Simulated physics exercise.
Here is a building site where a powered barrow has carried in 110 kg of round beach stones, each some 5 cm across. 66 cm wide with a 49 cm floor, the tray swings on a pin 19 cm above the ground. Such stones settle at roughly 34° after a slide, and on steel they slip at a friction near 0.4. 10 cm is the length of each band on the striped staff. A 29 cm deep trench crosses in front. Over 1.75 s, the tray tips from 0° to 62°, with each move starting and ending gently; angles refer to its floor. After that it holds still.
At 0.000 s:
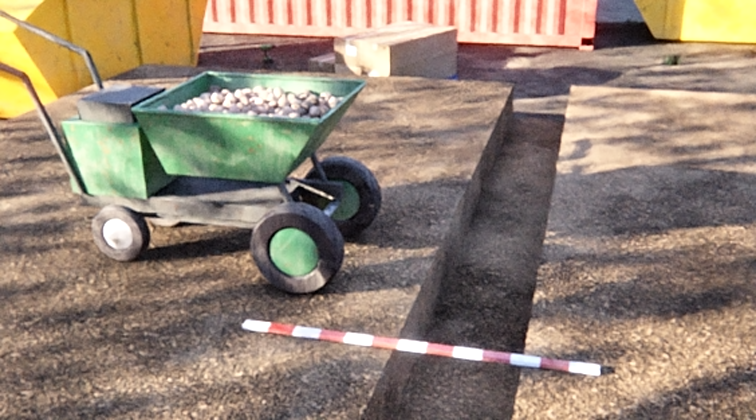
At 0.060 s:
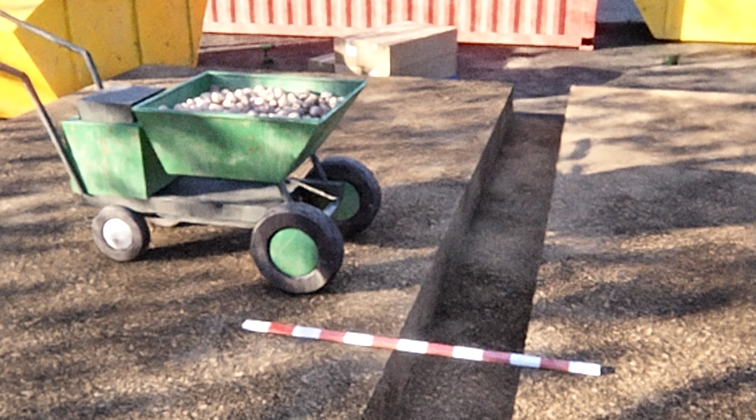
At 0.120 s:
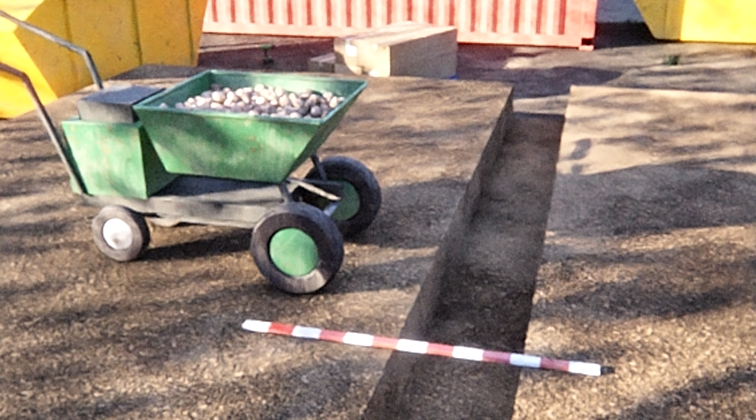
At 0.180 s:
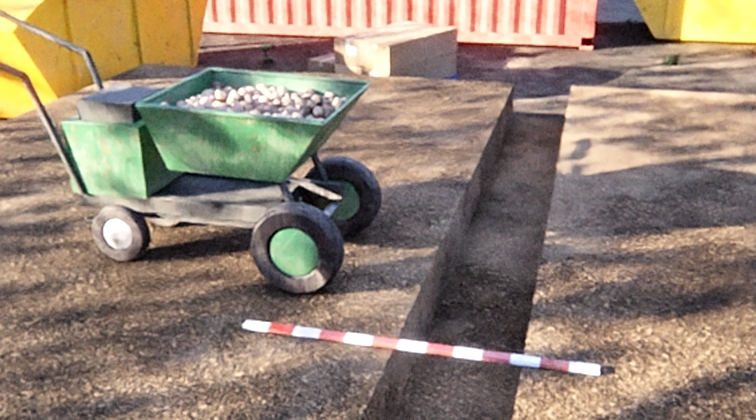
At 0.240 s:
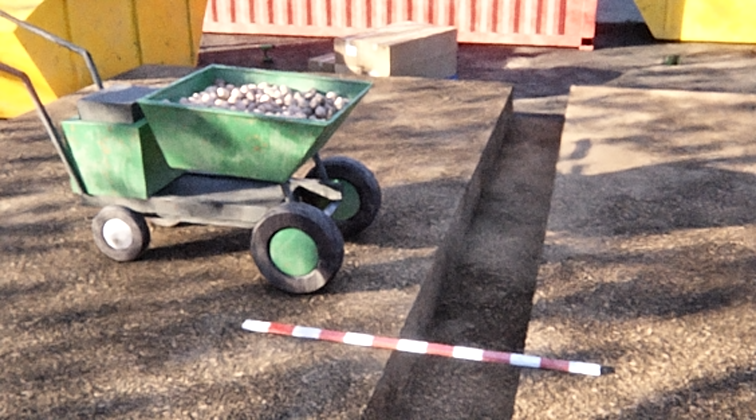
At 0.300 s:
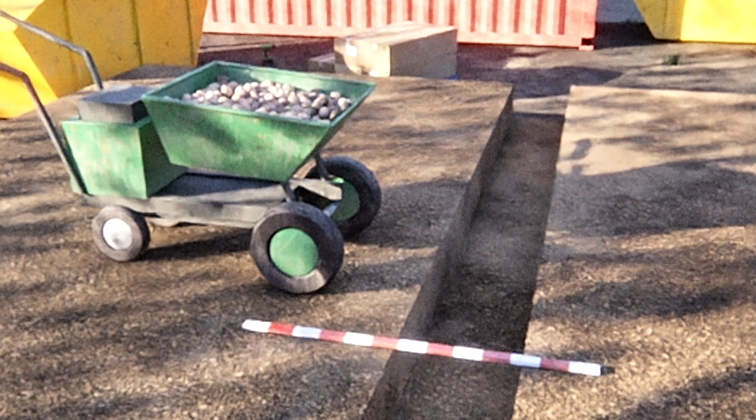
A green barrow's tray, heaped with round stones, tilted very slightly toward the trench on its right, while its wheels and the red-and-white striped pole lying across the trench stayed still.
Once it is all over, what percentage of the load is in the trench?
Roughly 90 percent of the load is in the trench.
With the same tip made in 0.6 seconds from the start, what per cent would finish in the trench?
Roughly 70% would finish there.
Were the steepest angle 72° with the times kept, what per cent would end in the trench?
About 100%.
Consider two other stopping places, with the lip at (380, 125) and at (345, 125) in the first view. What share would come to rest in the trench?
Near 55 and near 80 percent.
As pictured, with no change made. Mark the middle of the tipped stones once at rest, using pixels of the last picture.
I'd point to around (484, 324).
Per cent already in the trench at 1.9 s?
Close to 35 per cent at that time.
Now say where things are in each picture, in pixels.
In the first frame, the tray is at 0°, its lip at (319, 122); the top of the load is at (261, 99).
The second frame shows lip at (319, 122), floor tilted 0°, highest stones at (261, 99); the stones move at 0.1 m/s on average.
The third frame shows lip at (321, 123), floor tilted 1°, highest stones at (262, 99); the stones move at 0.1 m/s on average.
In the fourth frame, the tray is at 2°, its lip at (323, 124); the top of the load is at (251, 97); the stones move at 0.2 m/s on average.
The fifth frame shows lip at (326, 125), floor tilted 3°, highest stones at (247, 94); the stones move at 0.2 m/s on average.
The sixth frame shows lip at (330, 126), floor tilted 5°, highest stones at (250, 92); the stones move at 0.3 m/s on average.
After 1.3 s the floor is at 52°; 99 % in the tray, 1 % in the trench; the foremost stones are at (439, 175).
After 1.9 s the floor is at 62°; 67 % in the tray, 33 % in the trench; the foremost stones are at (526, 338).
After 2.2 s the floor is at 62°; 42 % in the tray, 57 % in the trench, 1 % past the trench; the foremost stones are at (552, 300).
After 4.2 s the floor is at 62°; 10 % in the tray, 90 % in the trench, 1 % past the trench; the foremost stones are at (570, 299).
